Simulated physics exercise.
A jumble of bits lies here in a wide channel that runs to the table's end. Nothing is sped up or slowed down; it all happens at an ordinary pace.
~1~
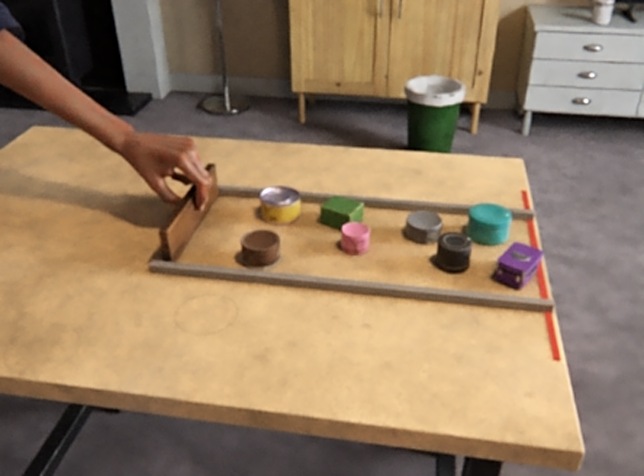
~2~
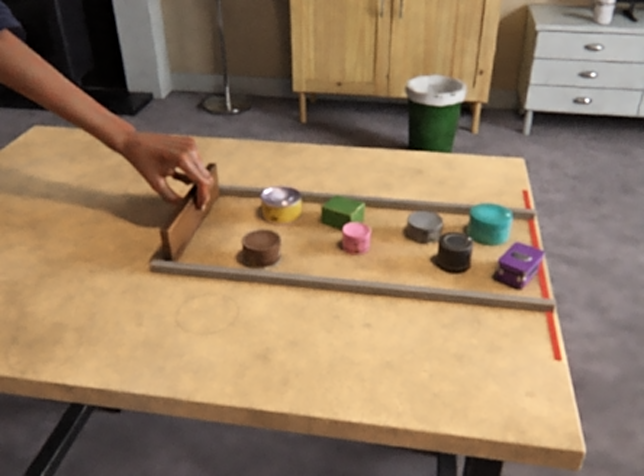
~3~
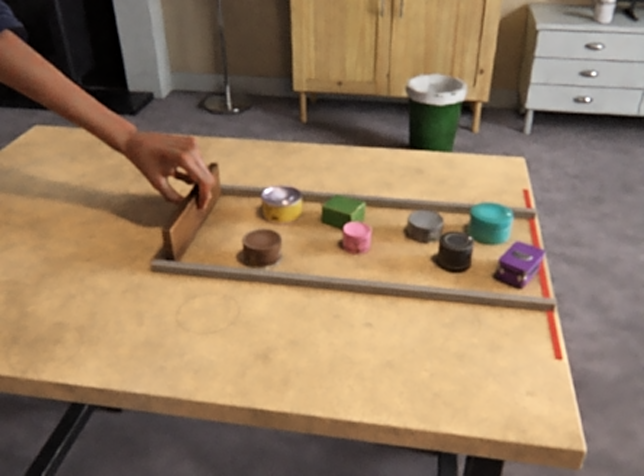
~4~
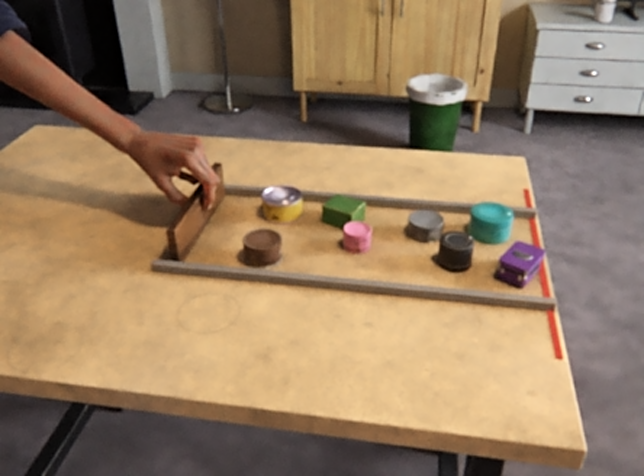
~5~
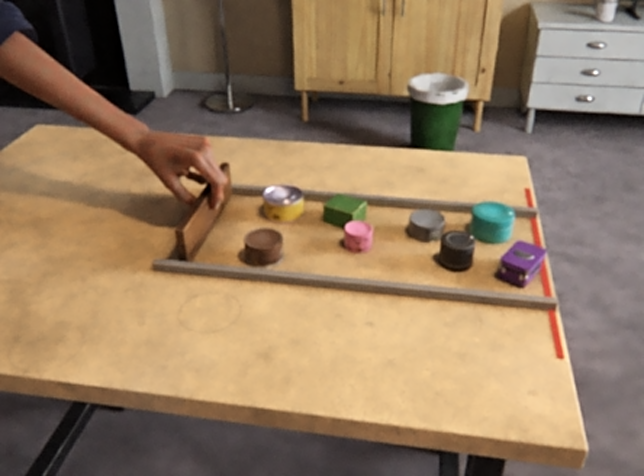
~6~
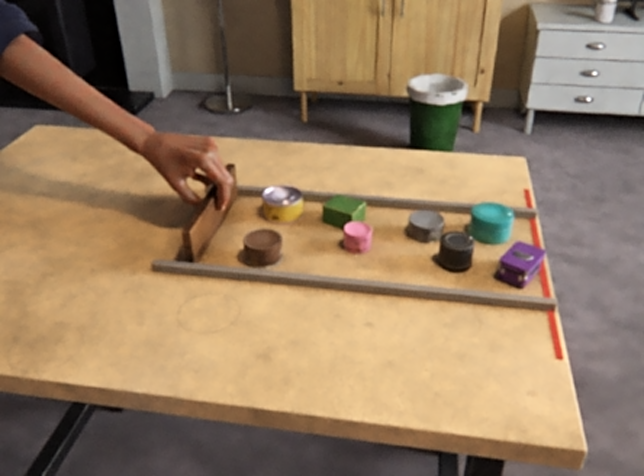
The footage shows a hand sliding a brown board slightly to the right between two rails on a wooden table, nearing a yellow tin and a brown tin, while the scattered small containers ahead of it stay still.
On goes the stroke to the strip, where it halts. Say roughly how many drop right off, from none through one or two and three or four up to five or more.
The push knocks at least five off.
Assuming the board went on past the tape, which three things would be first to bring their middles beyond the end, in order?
Earliest first: The grey tub, then the turquoise lid, and then the purple case.
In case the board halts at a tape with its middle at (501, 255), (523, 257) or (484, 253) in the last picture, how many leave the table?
Tallies in the order asked: 4, 5, 2.
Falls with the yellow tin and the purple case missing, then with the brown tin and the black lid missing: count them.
The counts: 6 and 6.
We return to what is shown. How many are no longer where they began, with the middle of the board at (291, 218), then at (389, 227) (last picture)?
First 3 and then 6.
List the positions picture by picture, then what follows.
In the first frame, purple case (519, 266); turquoise lid (489, 224); black lid (454, 253); board (192, 211); tape (538, 259).
In the second frame, turquoise lid (490, 224); pink tub (356, 238).
In the third frame, black lid (455, 252); yellow tin (282, 205).
In the fourth frame, purple case (521, 265); brown tin (263, 249).
In the fifth frame, turquoise lid (492, 222); green block (345, 212).
In the sixth frame, purple case (521, 265); turquoise lid (491, 223); black lid (456, 252); board (213, 212); tape (540, 258).
Early on, none off yet; purple case at rest near (521, 265); turquoise lid at rest near (491, 223); black lid at rest near (456, 252).
A while later, none off yet; purple case moving near (530, 271); turquoise lid travelled a little near (506, 222); black lid travelled a little near (471, 251).
Finally, the number that fall off is five or more; lost, brown tin, yellow tin, green block, pink tub, grey tub, black lid, turquoise lid and purple case.
